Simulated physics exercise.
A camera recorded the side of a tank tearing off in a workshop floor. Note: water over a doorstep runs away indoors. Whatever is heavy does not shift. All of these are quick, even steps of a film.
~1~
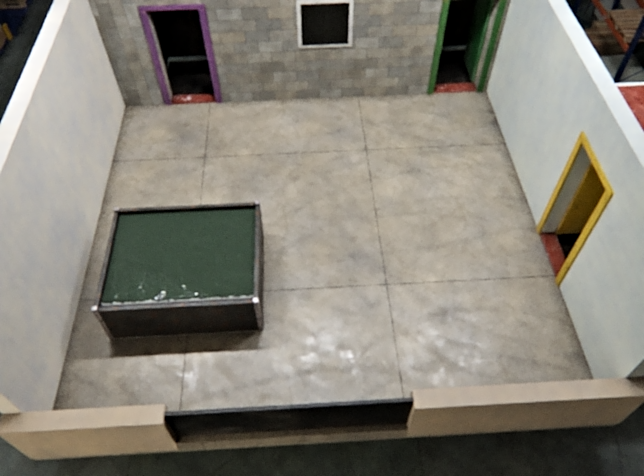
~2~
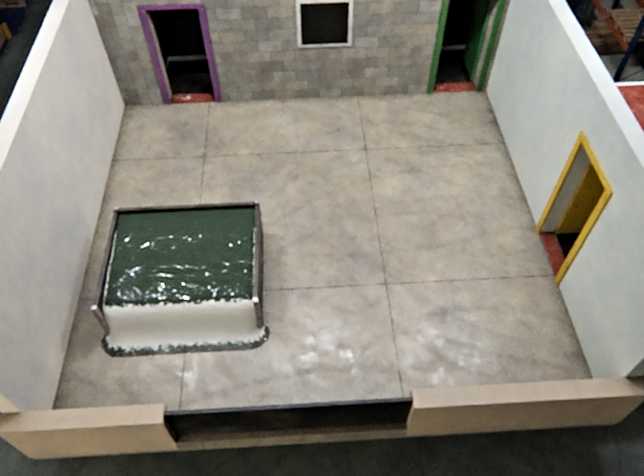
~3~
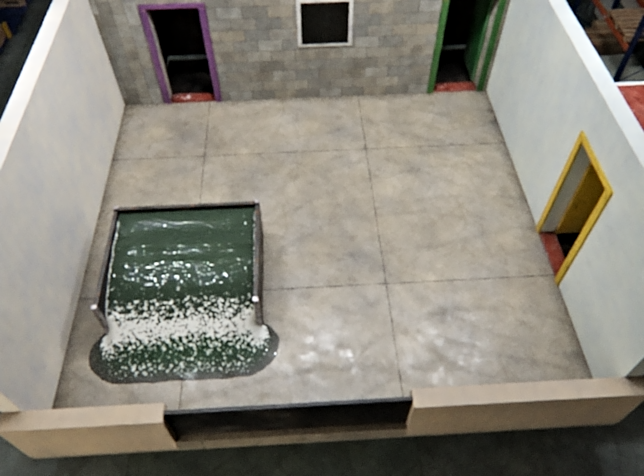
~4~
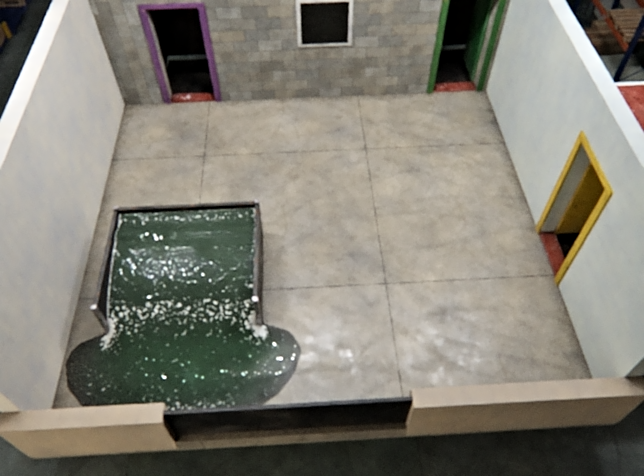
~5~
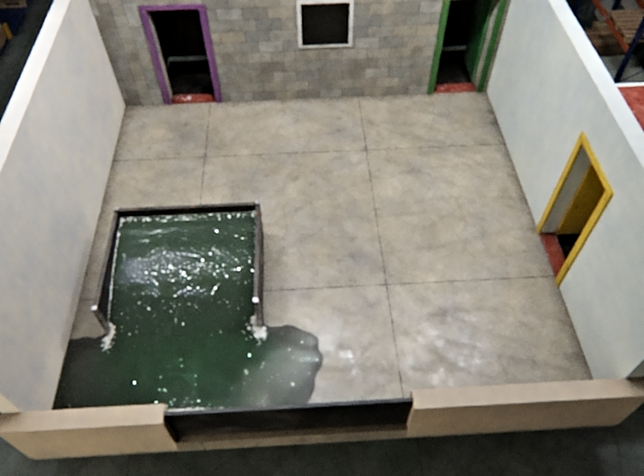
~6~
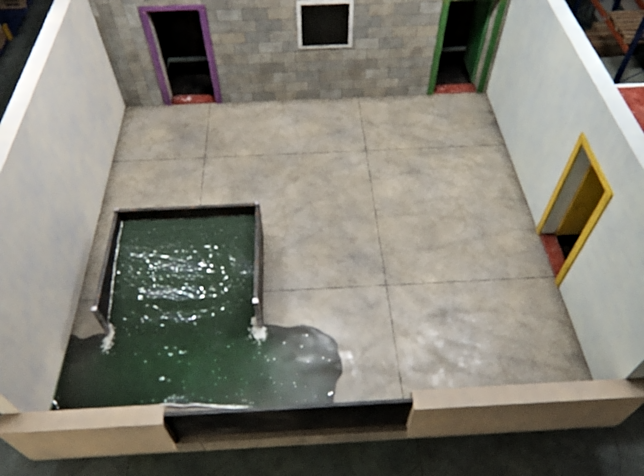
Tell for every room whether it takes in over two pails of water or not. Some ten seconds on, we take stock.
Result: The yellow door will go over two buckets; the green door will go over two buckets; the purple door will go over two buckets.
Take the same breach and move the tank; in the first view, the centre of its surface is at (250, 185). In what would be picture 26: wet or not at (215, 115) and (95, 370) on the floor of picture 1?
I'd say still dry for the first and swamped for the second.
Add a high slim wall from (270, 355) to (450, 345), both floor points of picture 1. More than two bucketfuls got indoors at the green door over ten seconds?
The green one exceeds the threshold.
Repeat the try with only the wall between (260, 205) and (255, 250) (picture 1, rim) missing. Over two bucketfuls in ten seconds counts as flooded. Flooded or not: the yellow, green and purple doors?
Yellow door: Above, green door: Above, purple door: Below.
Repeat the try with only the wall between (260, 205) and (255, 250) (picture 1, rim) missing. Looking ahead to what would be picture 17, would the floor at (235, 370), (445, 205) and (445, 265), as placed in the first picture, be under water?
First kept bare, second soaked through, third soaked through.
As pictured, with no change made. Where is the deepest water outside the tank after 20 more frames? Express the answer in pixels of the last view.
Approximate pixel: (125, 110).
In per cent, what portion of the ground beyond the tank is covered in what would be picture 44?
Around 70 in a hundred.
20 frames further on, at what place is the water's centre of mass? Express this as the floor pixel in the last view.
Somewhere around (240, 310) in the last view.
A moment on, water covers 15 % of the floor; the yellow door not reached, the green door not reached, the purple door not reached.
Next, water covers 25 % of the floor; the yellow door not reached, the green door not reached, the purple door not reached.
Then, water covers 50 % of the floor; the yellow door under two buckets in, the green door not reached, the purple door not reached.
Later, water covers 70 % of the floor; the yellow door over two buckets in, the green door under two buckets in, the purple door over two buckets in.
In the end, water covers 90 % of the floor; the yellow door over two buckets in, the green door far over two buckets in, the purple door over two buckets in.
